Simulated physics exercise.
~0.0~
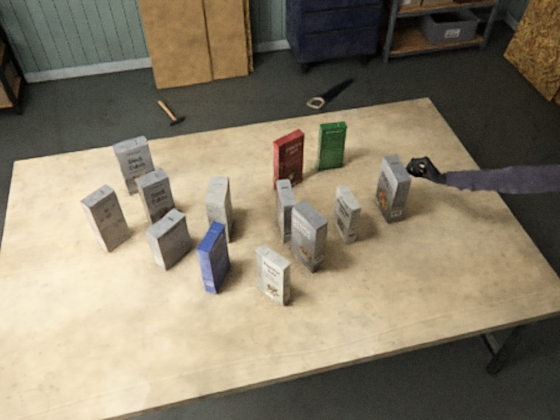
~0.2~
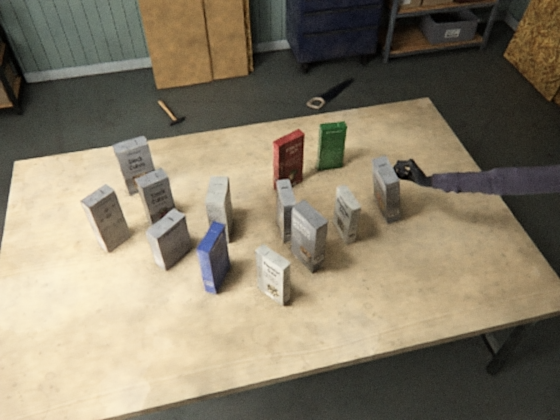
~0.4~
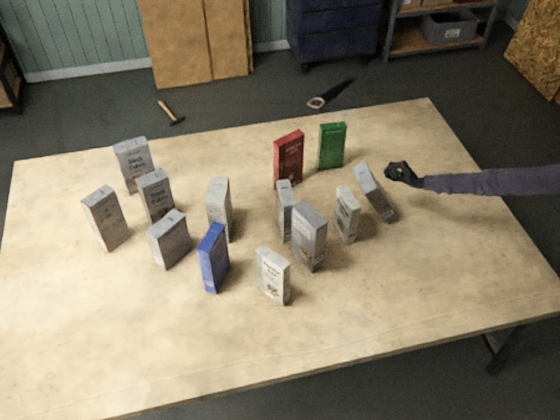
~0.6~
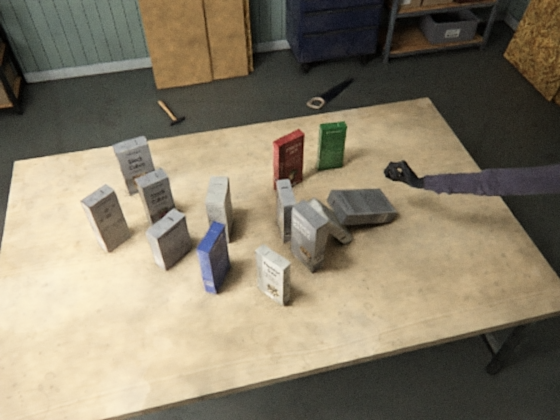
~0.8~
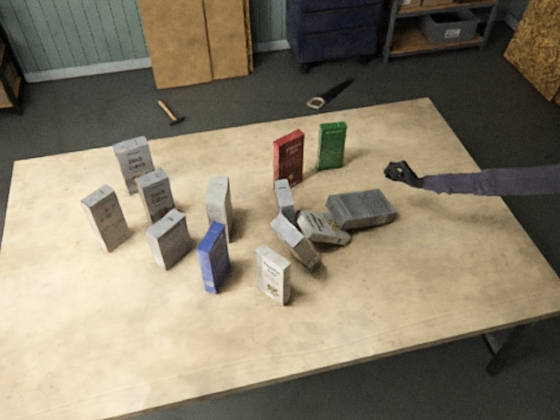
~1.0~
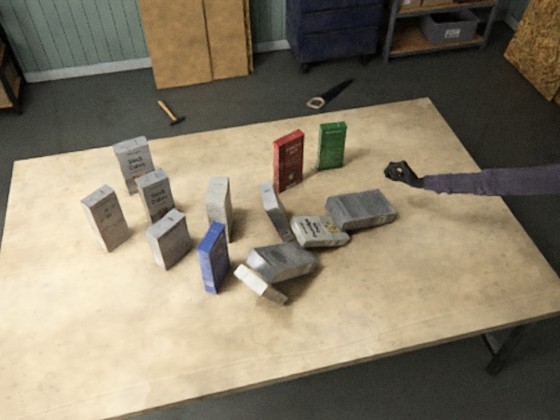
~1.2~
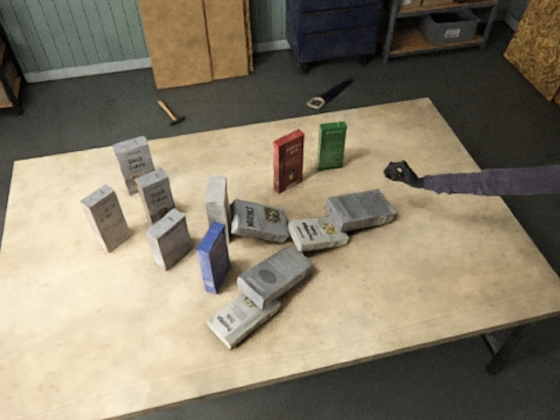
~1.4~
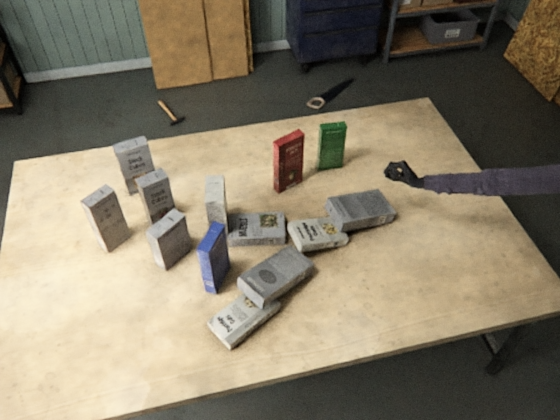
The clip opens on a pale tabletop scattered with upright boxes, mostly grey, plus one red, one green and one blue, as a dark-gloved hand reaches in from the right. It nudges the rightmost grey box, which leans left and drops onto its side, tipping the smaller grey one beside it. The hand hovers still while a larger grey box topples toward the lower left, taking a pale box in front down with it. Another grey box then tips left and settles flat beside a standing one. Five boxes end up lying down, while the red, green, blue and remaining grey boxes stay upright.
